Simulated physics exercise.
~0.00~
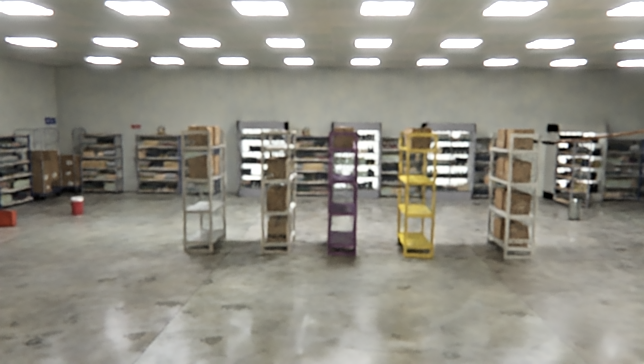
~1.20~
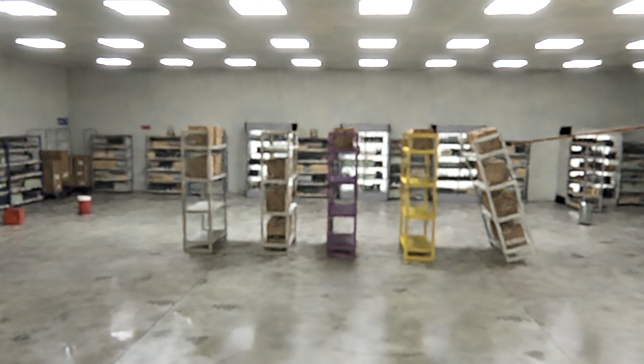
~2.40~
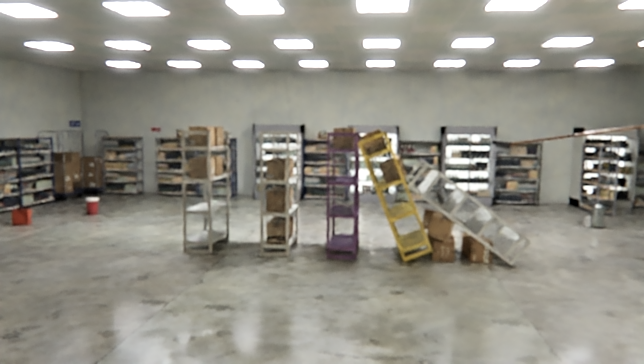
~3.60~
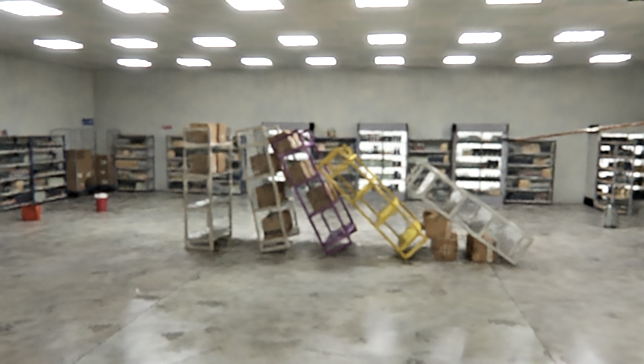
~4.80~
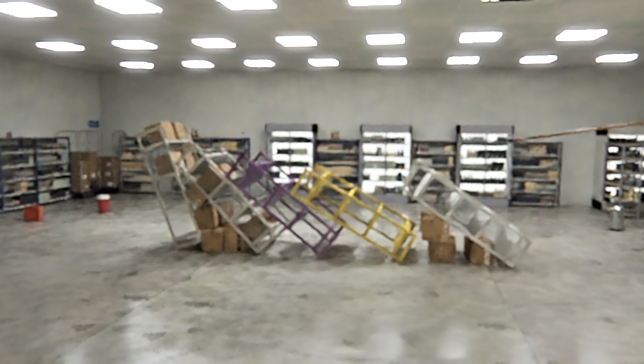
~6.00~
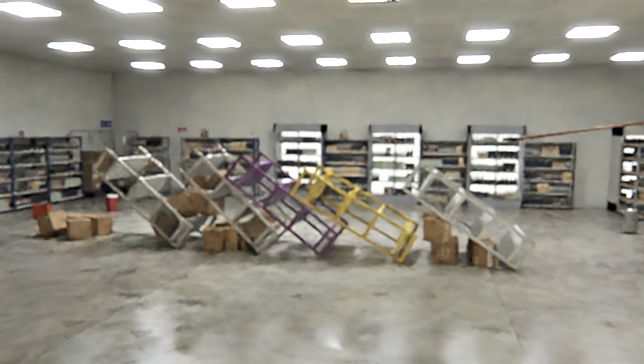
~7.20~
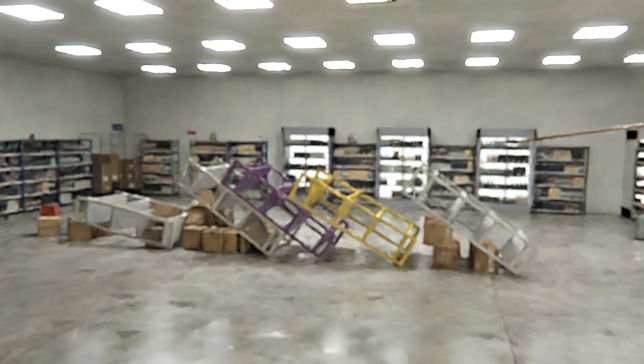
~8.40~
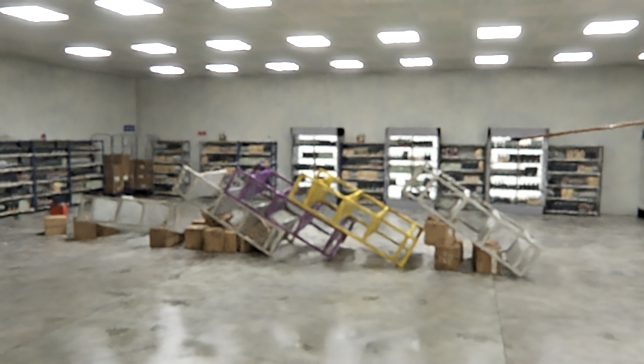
Five open shelf units toppling one after another from right to left across a shop floor, spilling cartons and ending slumped over.
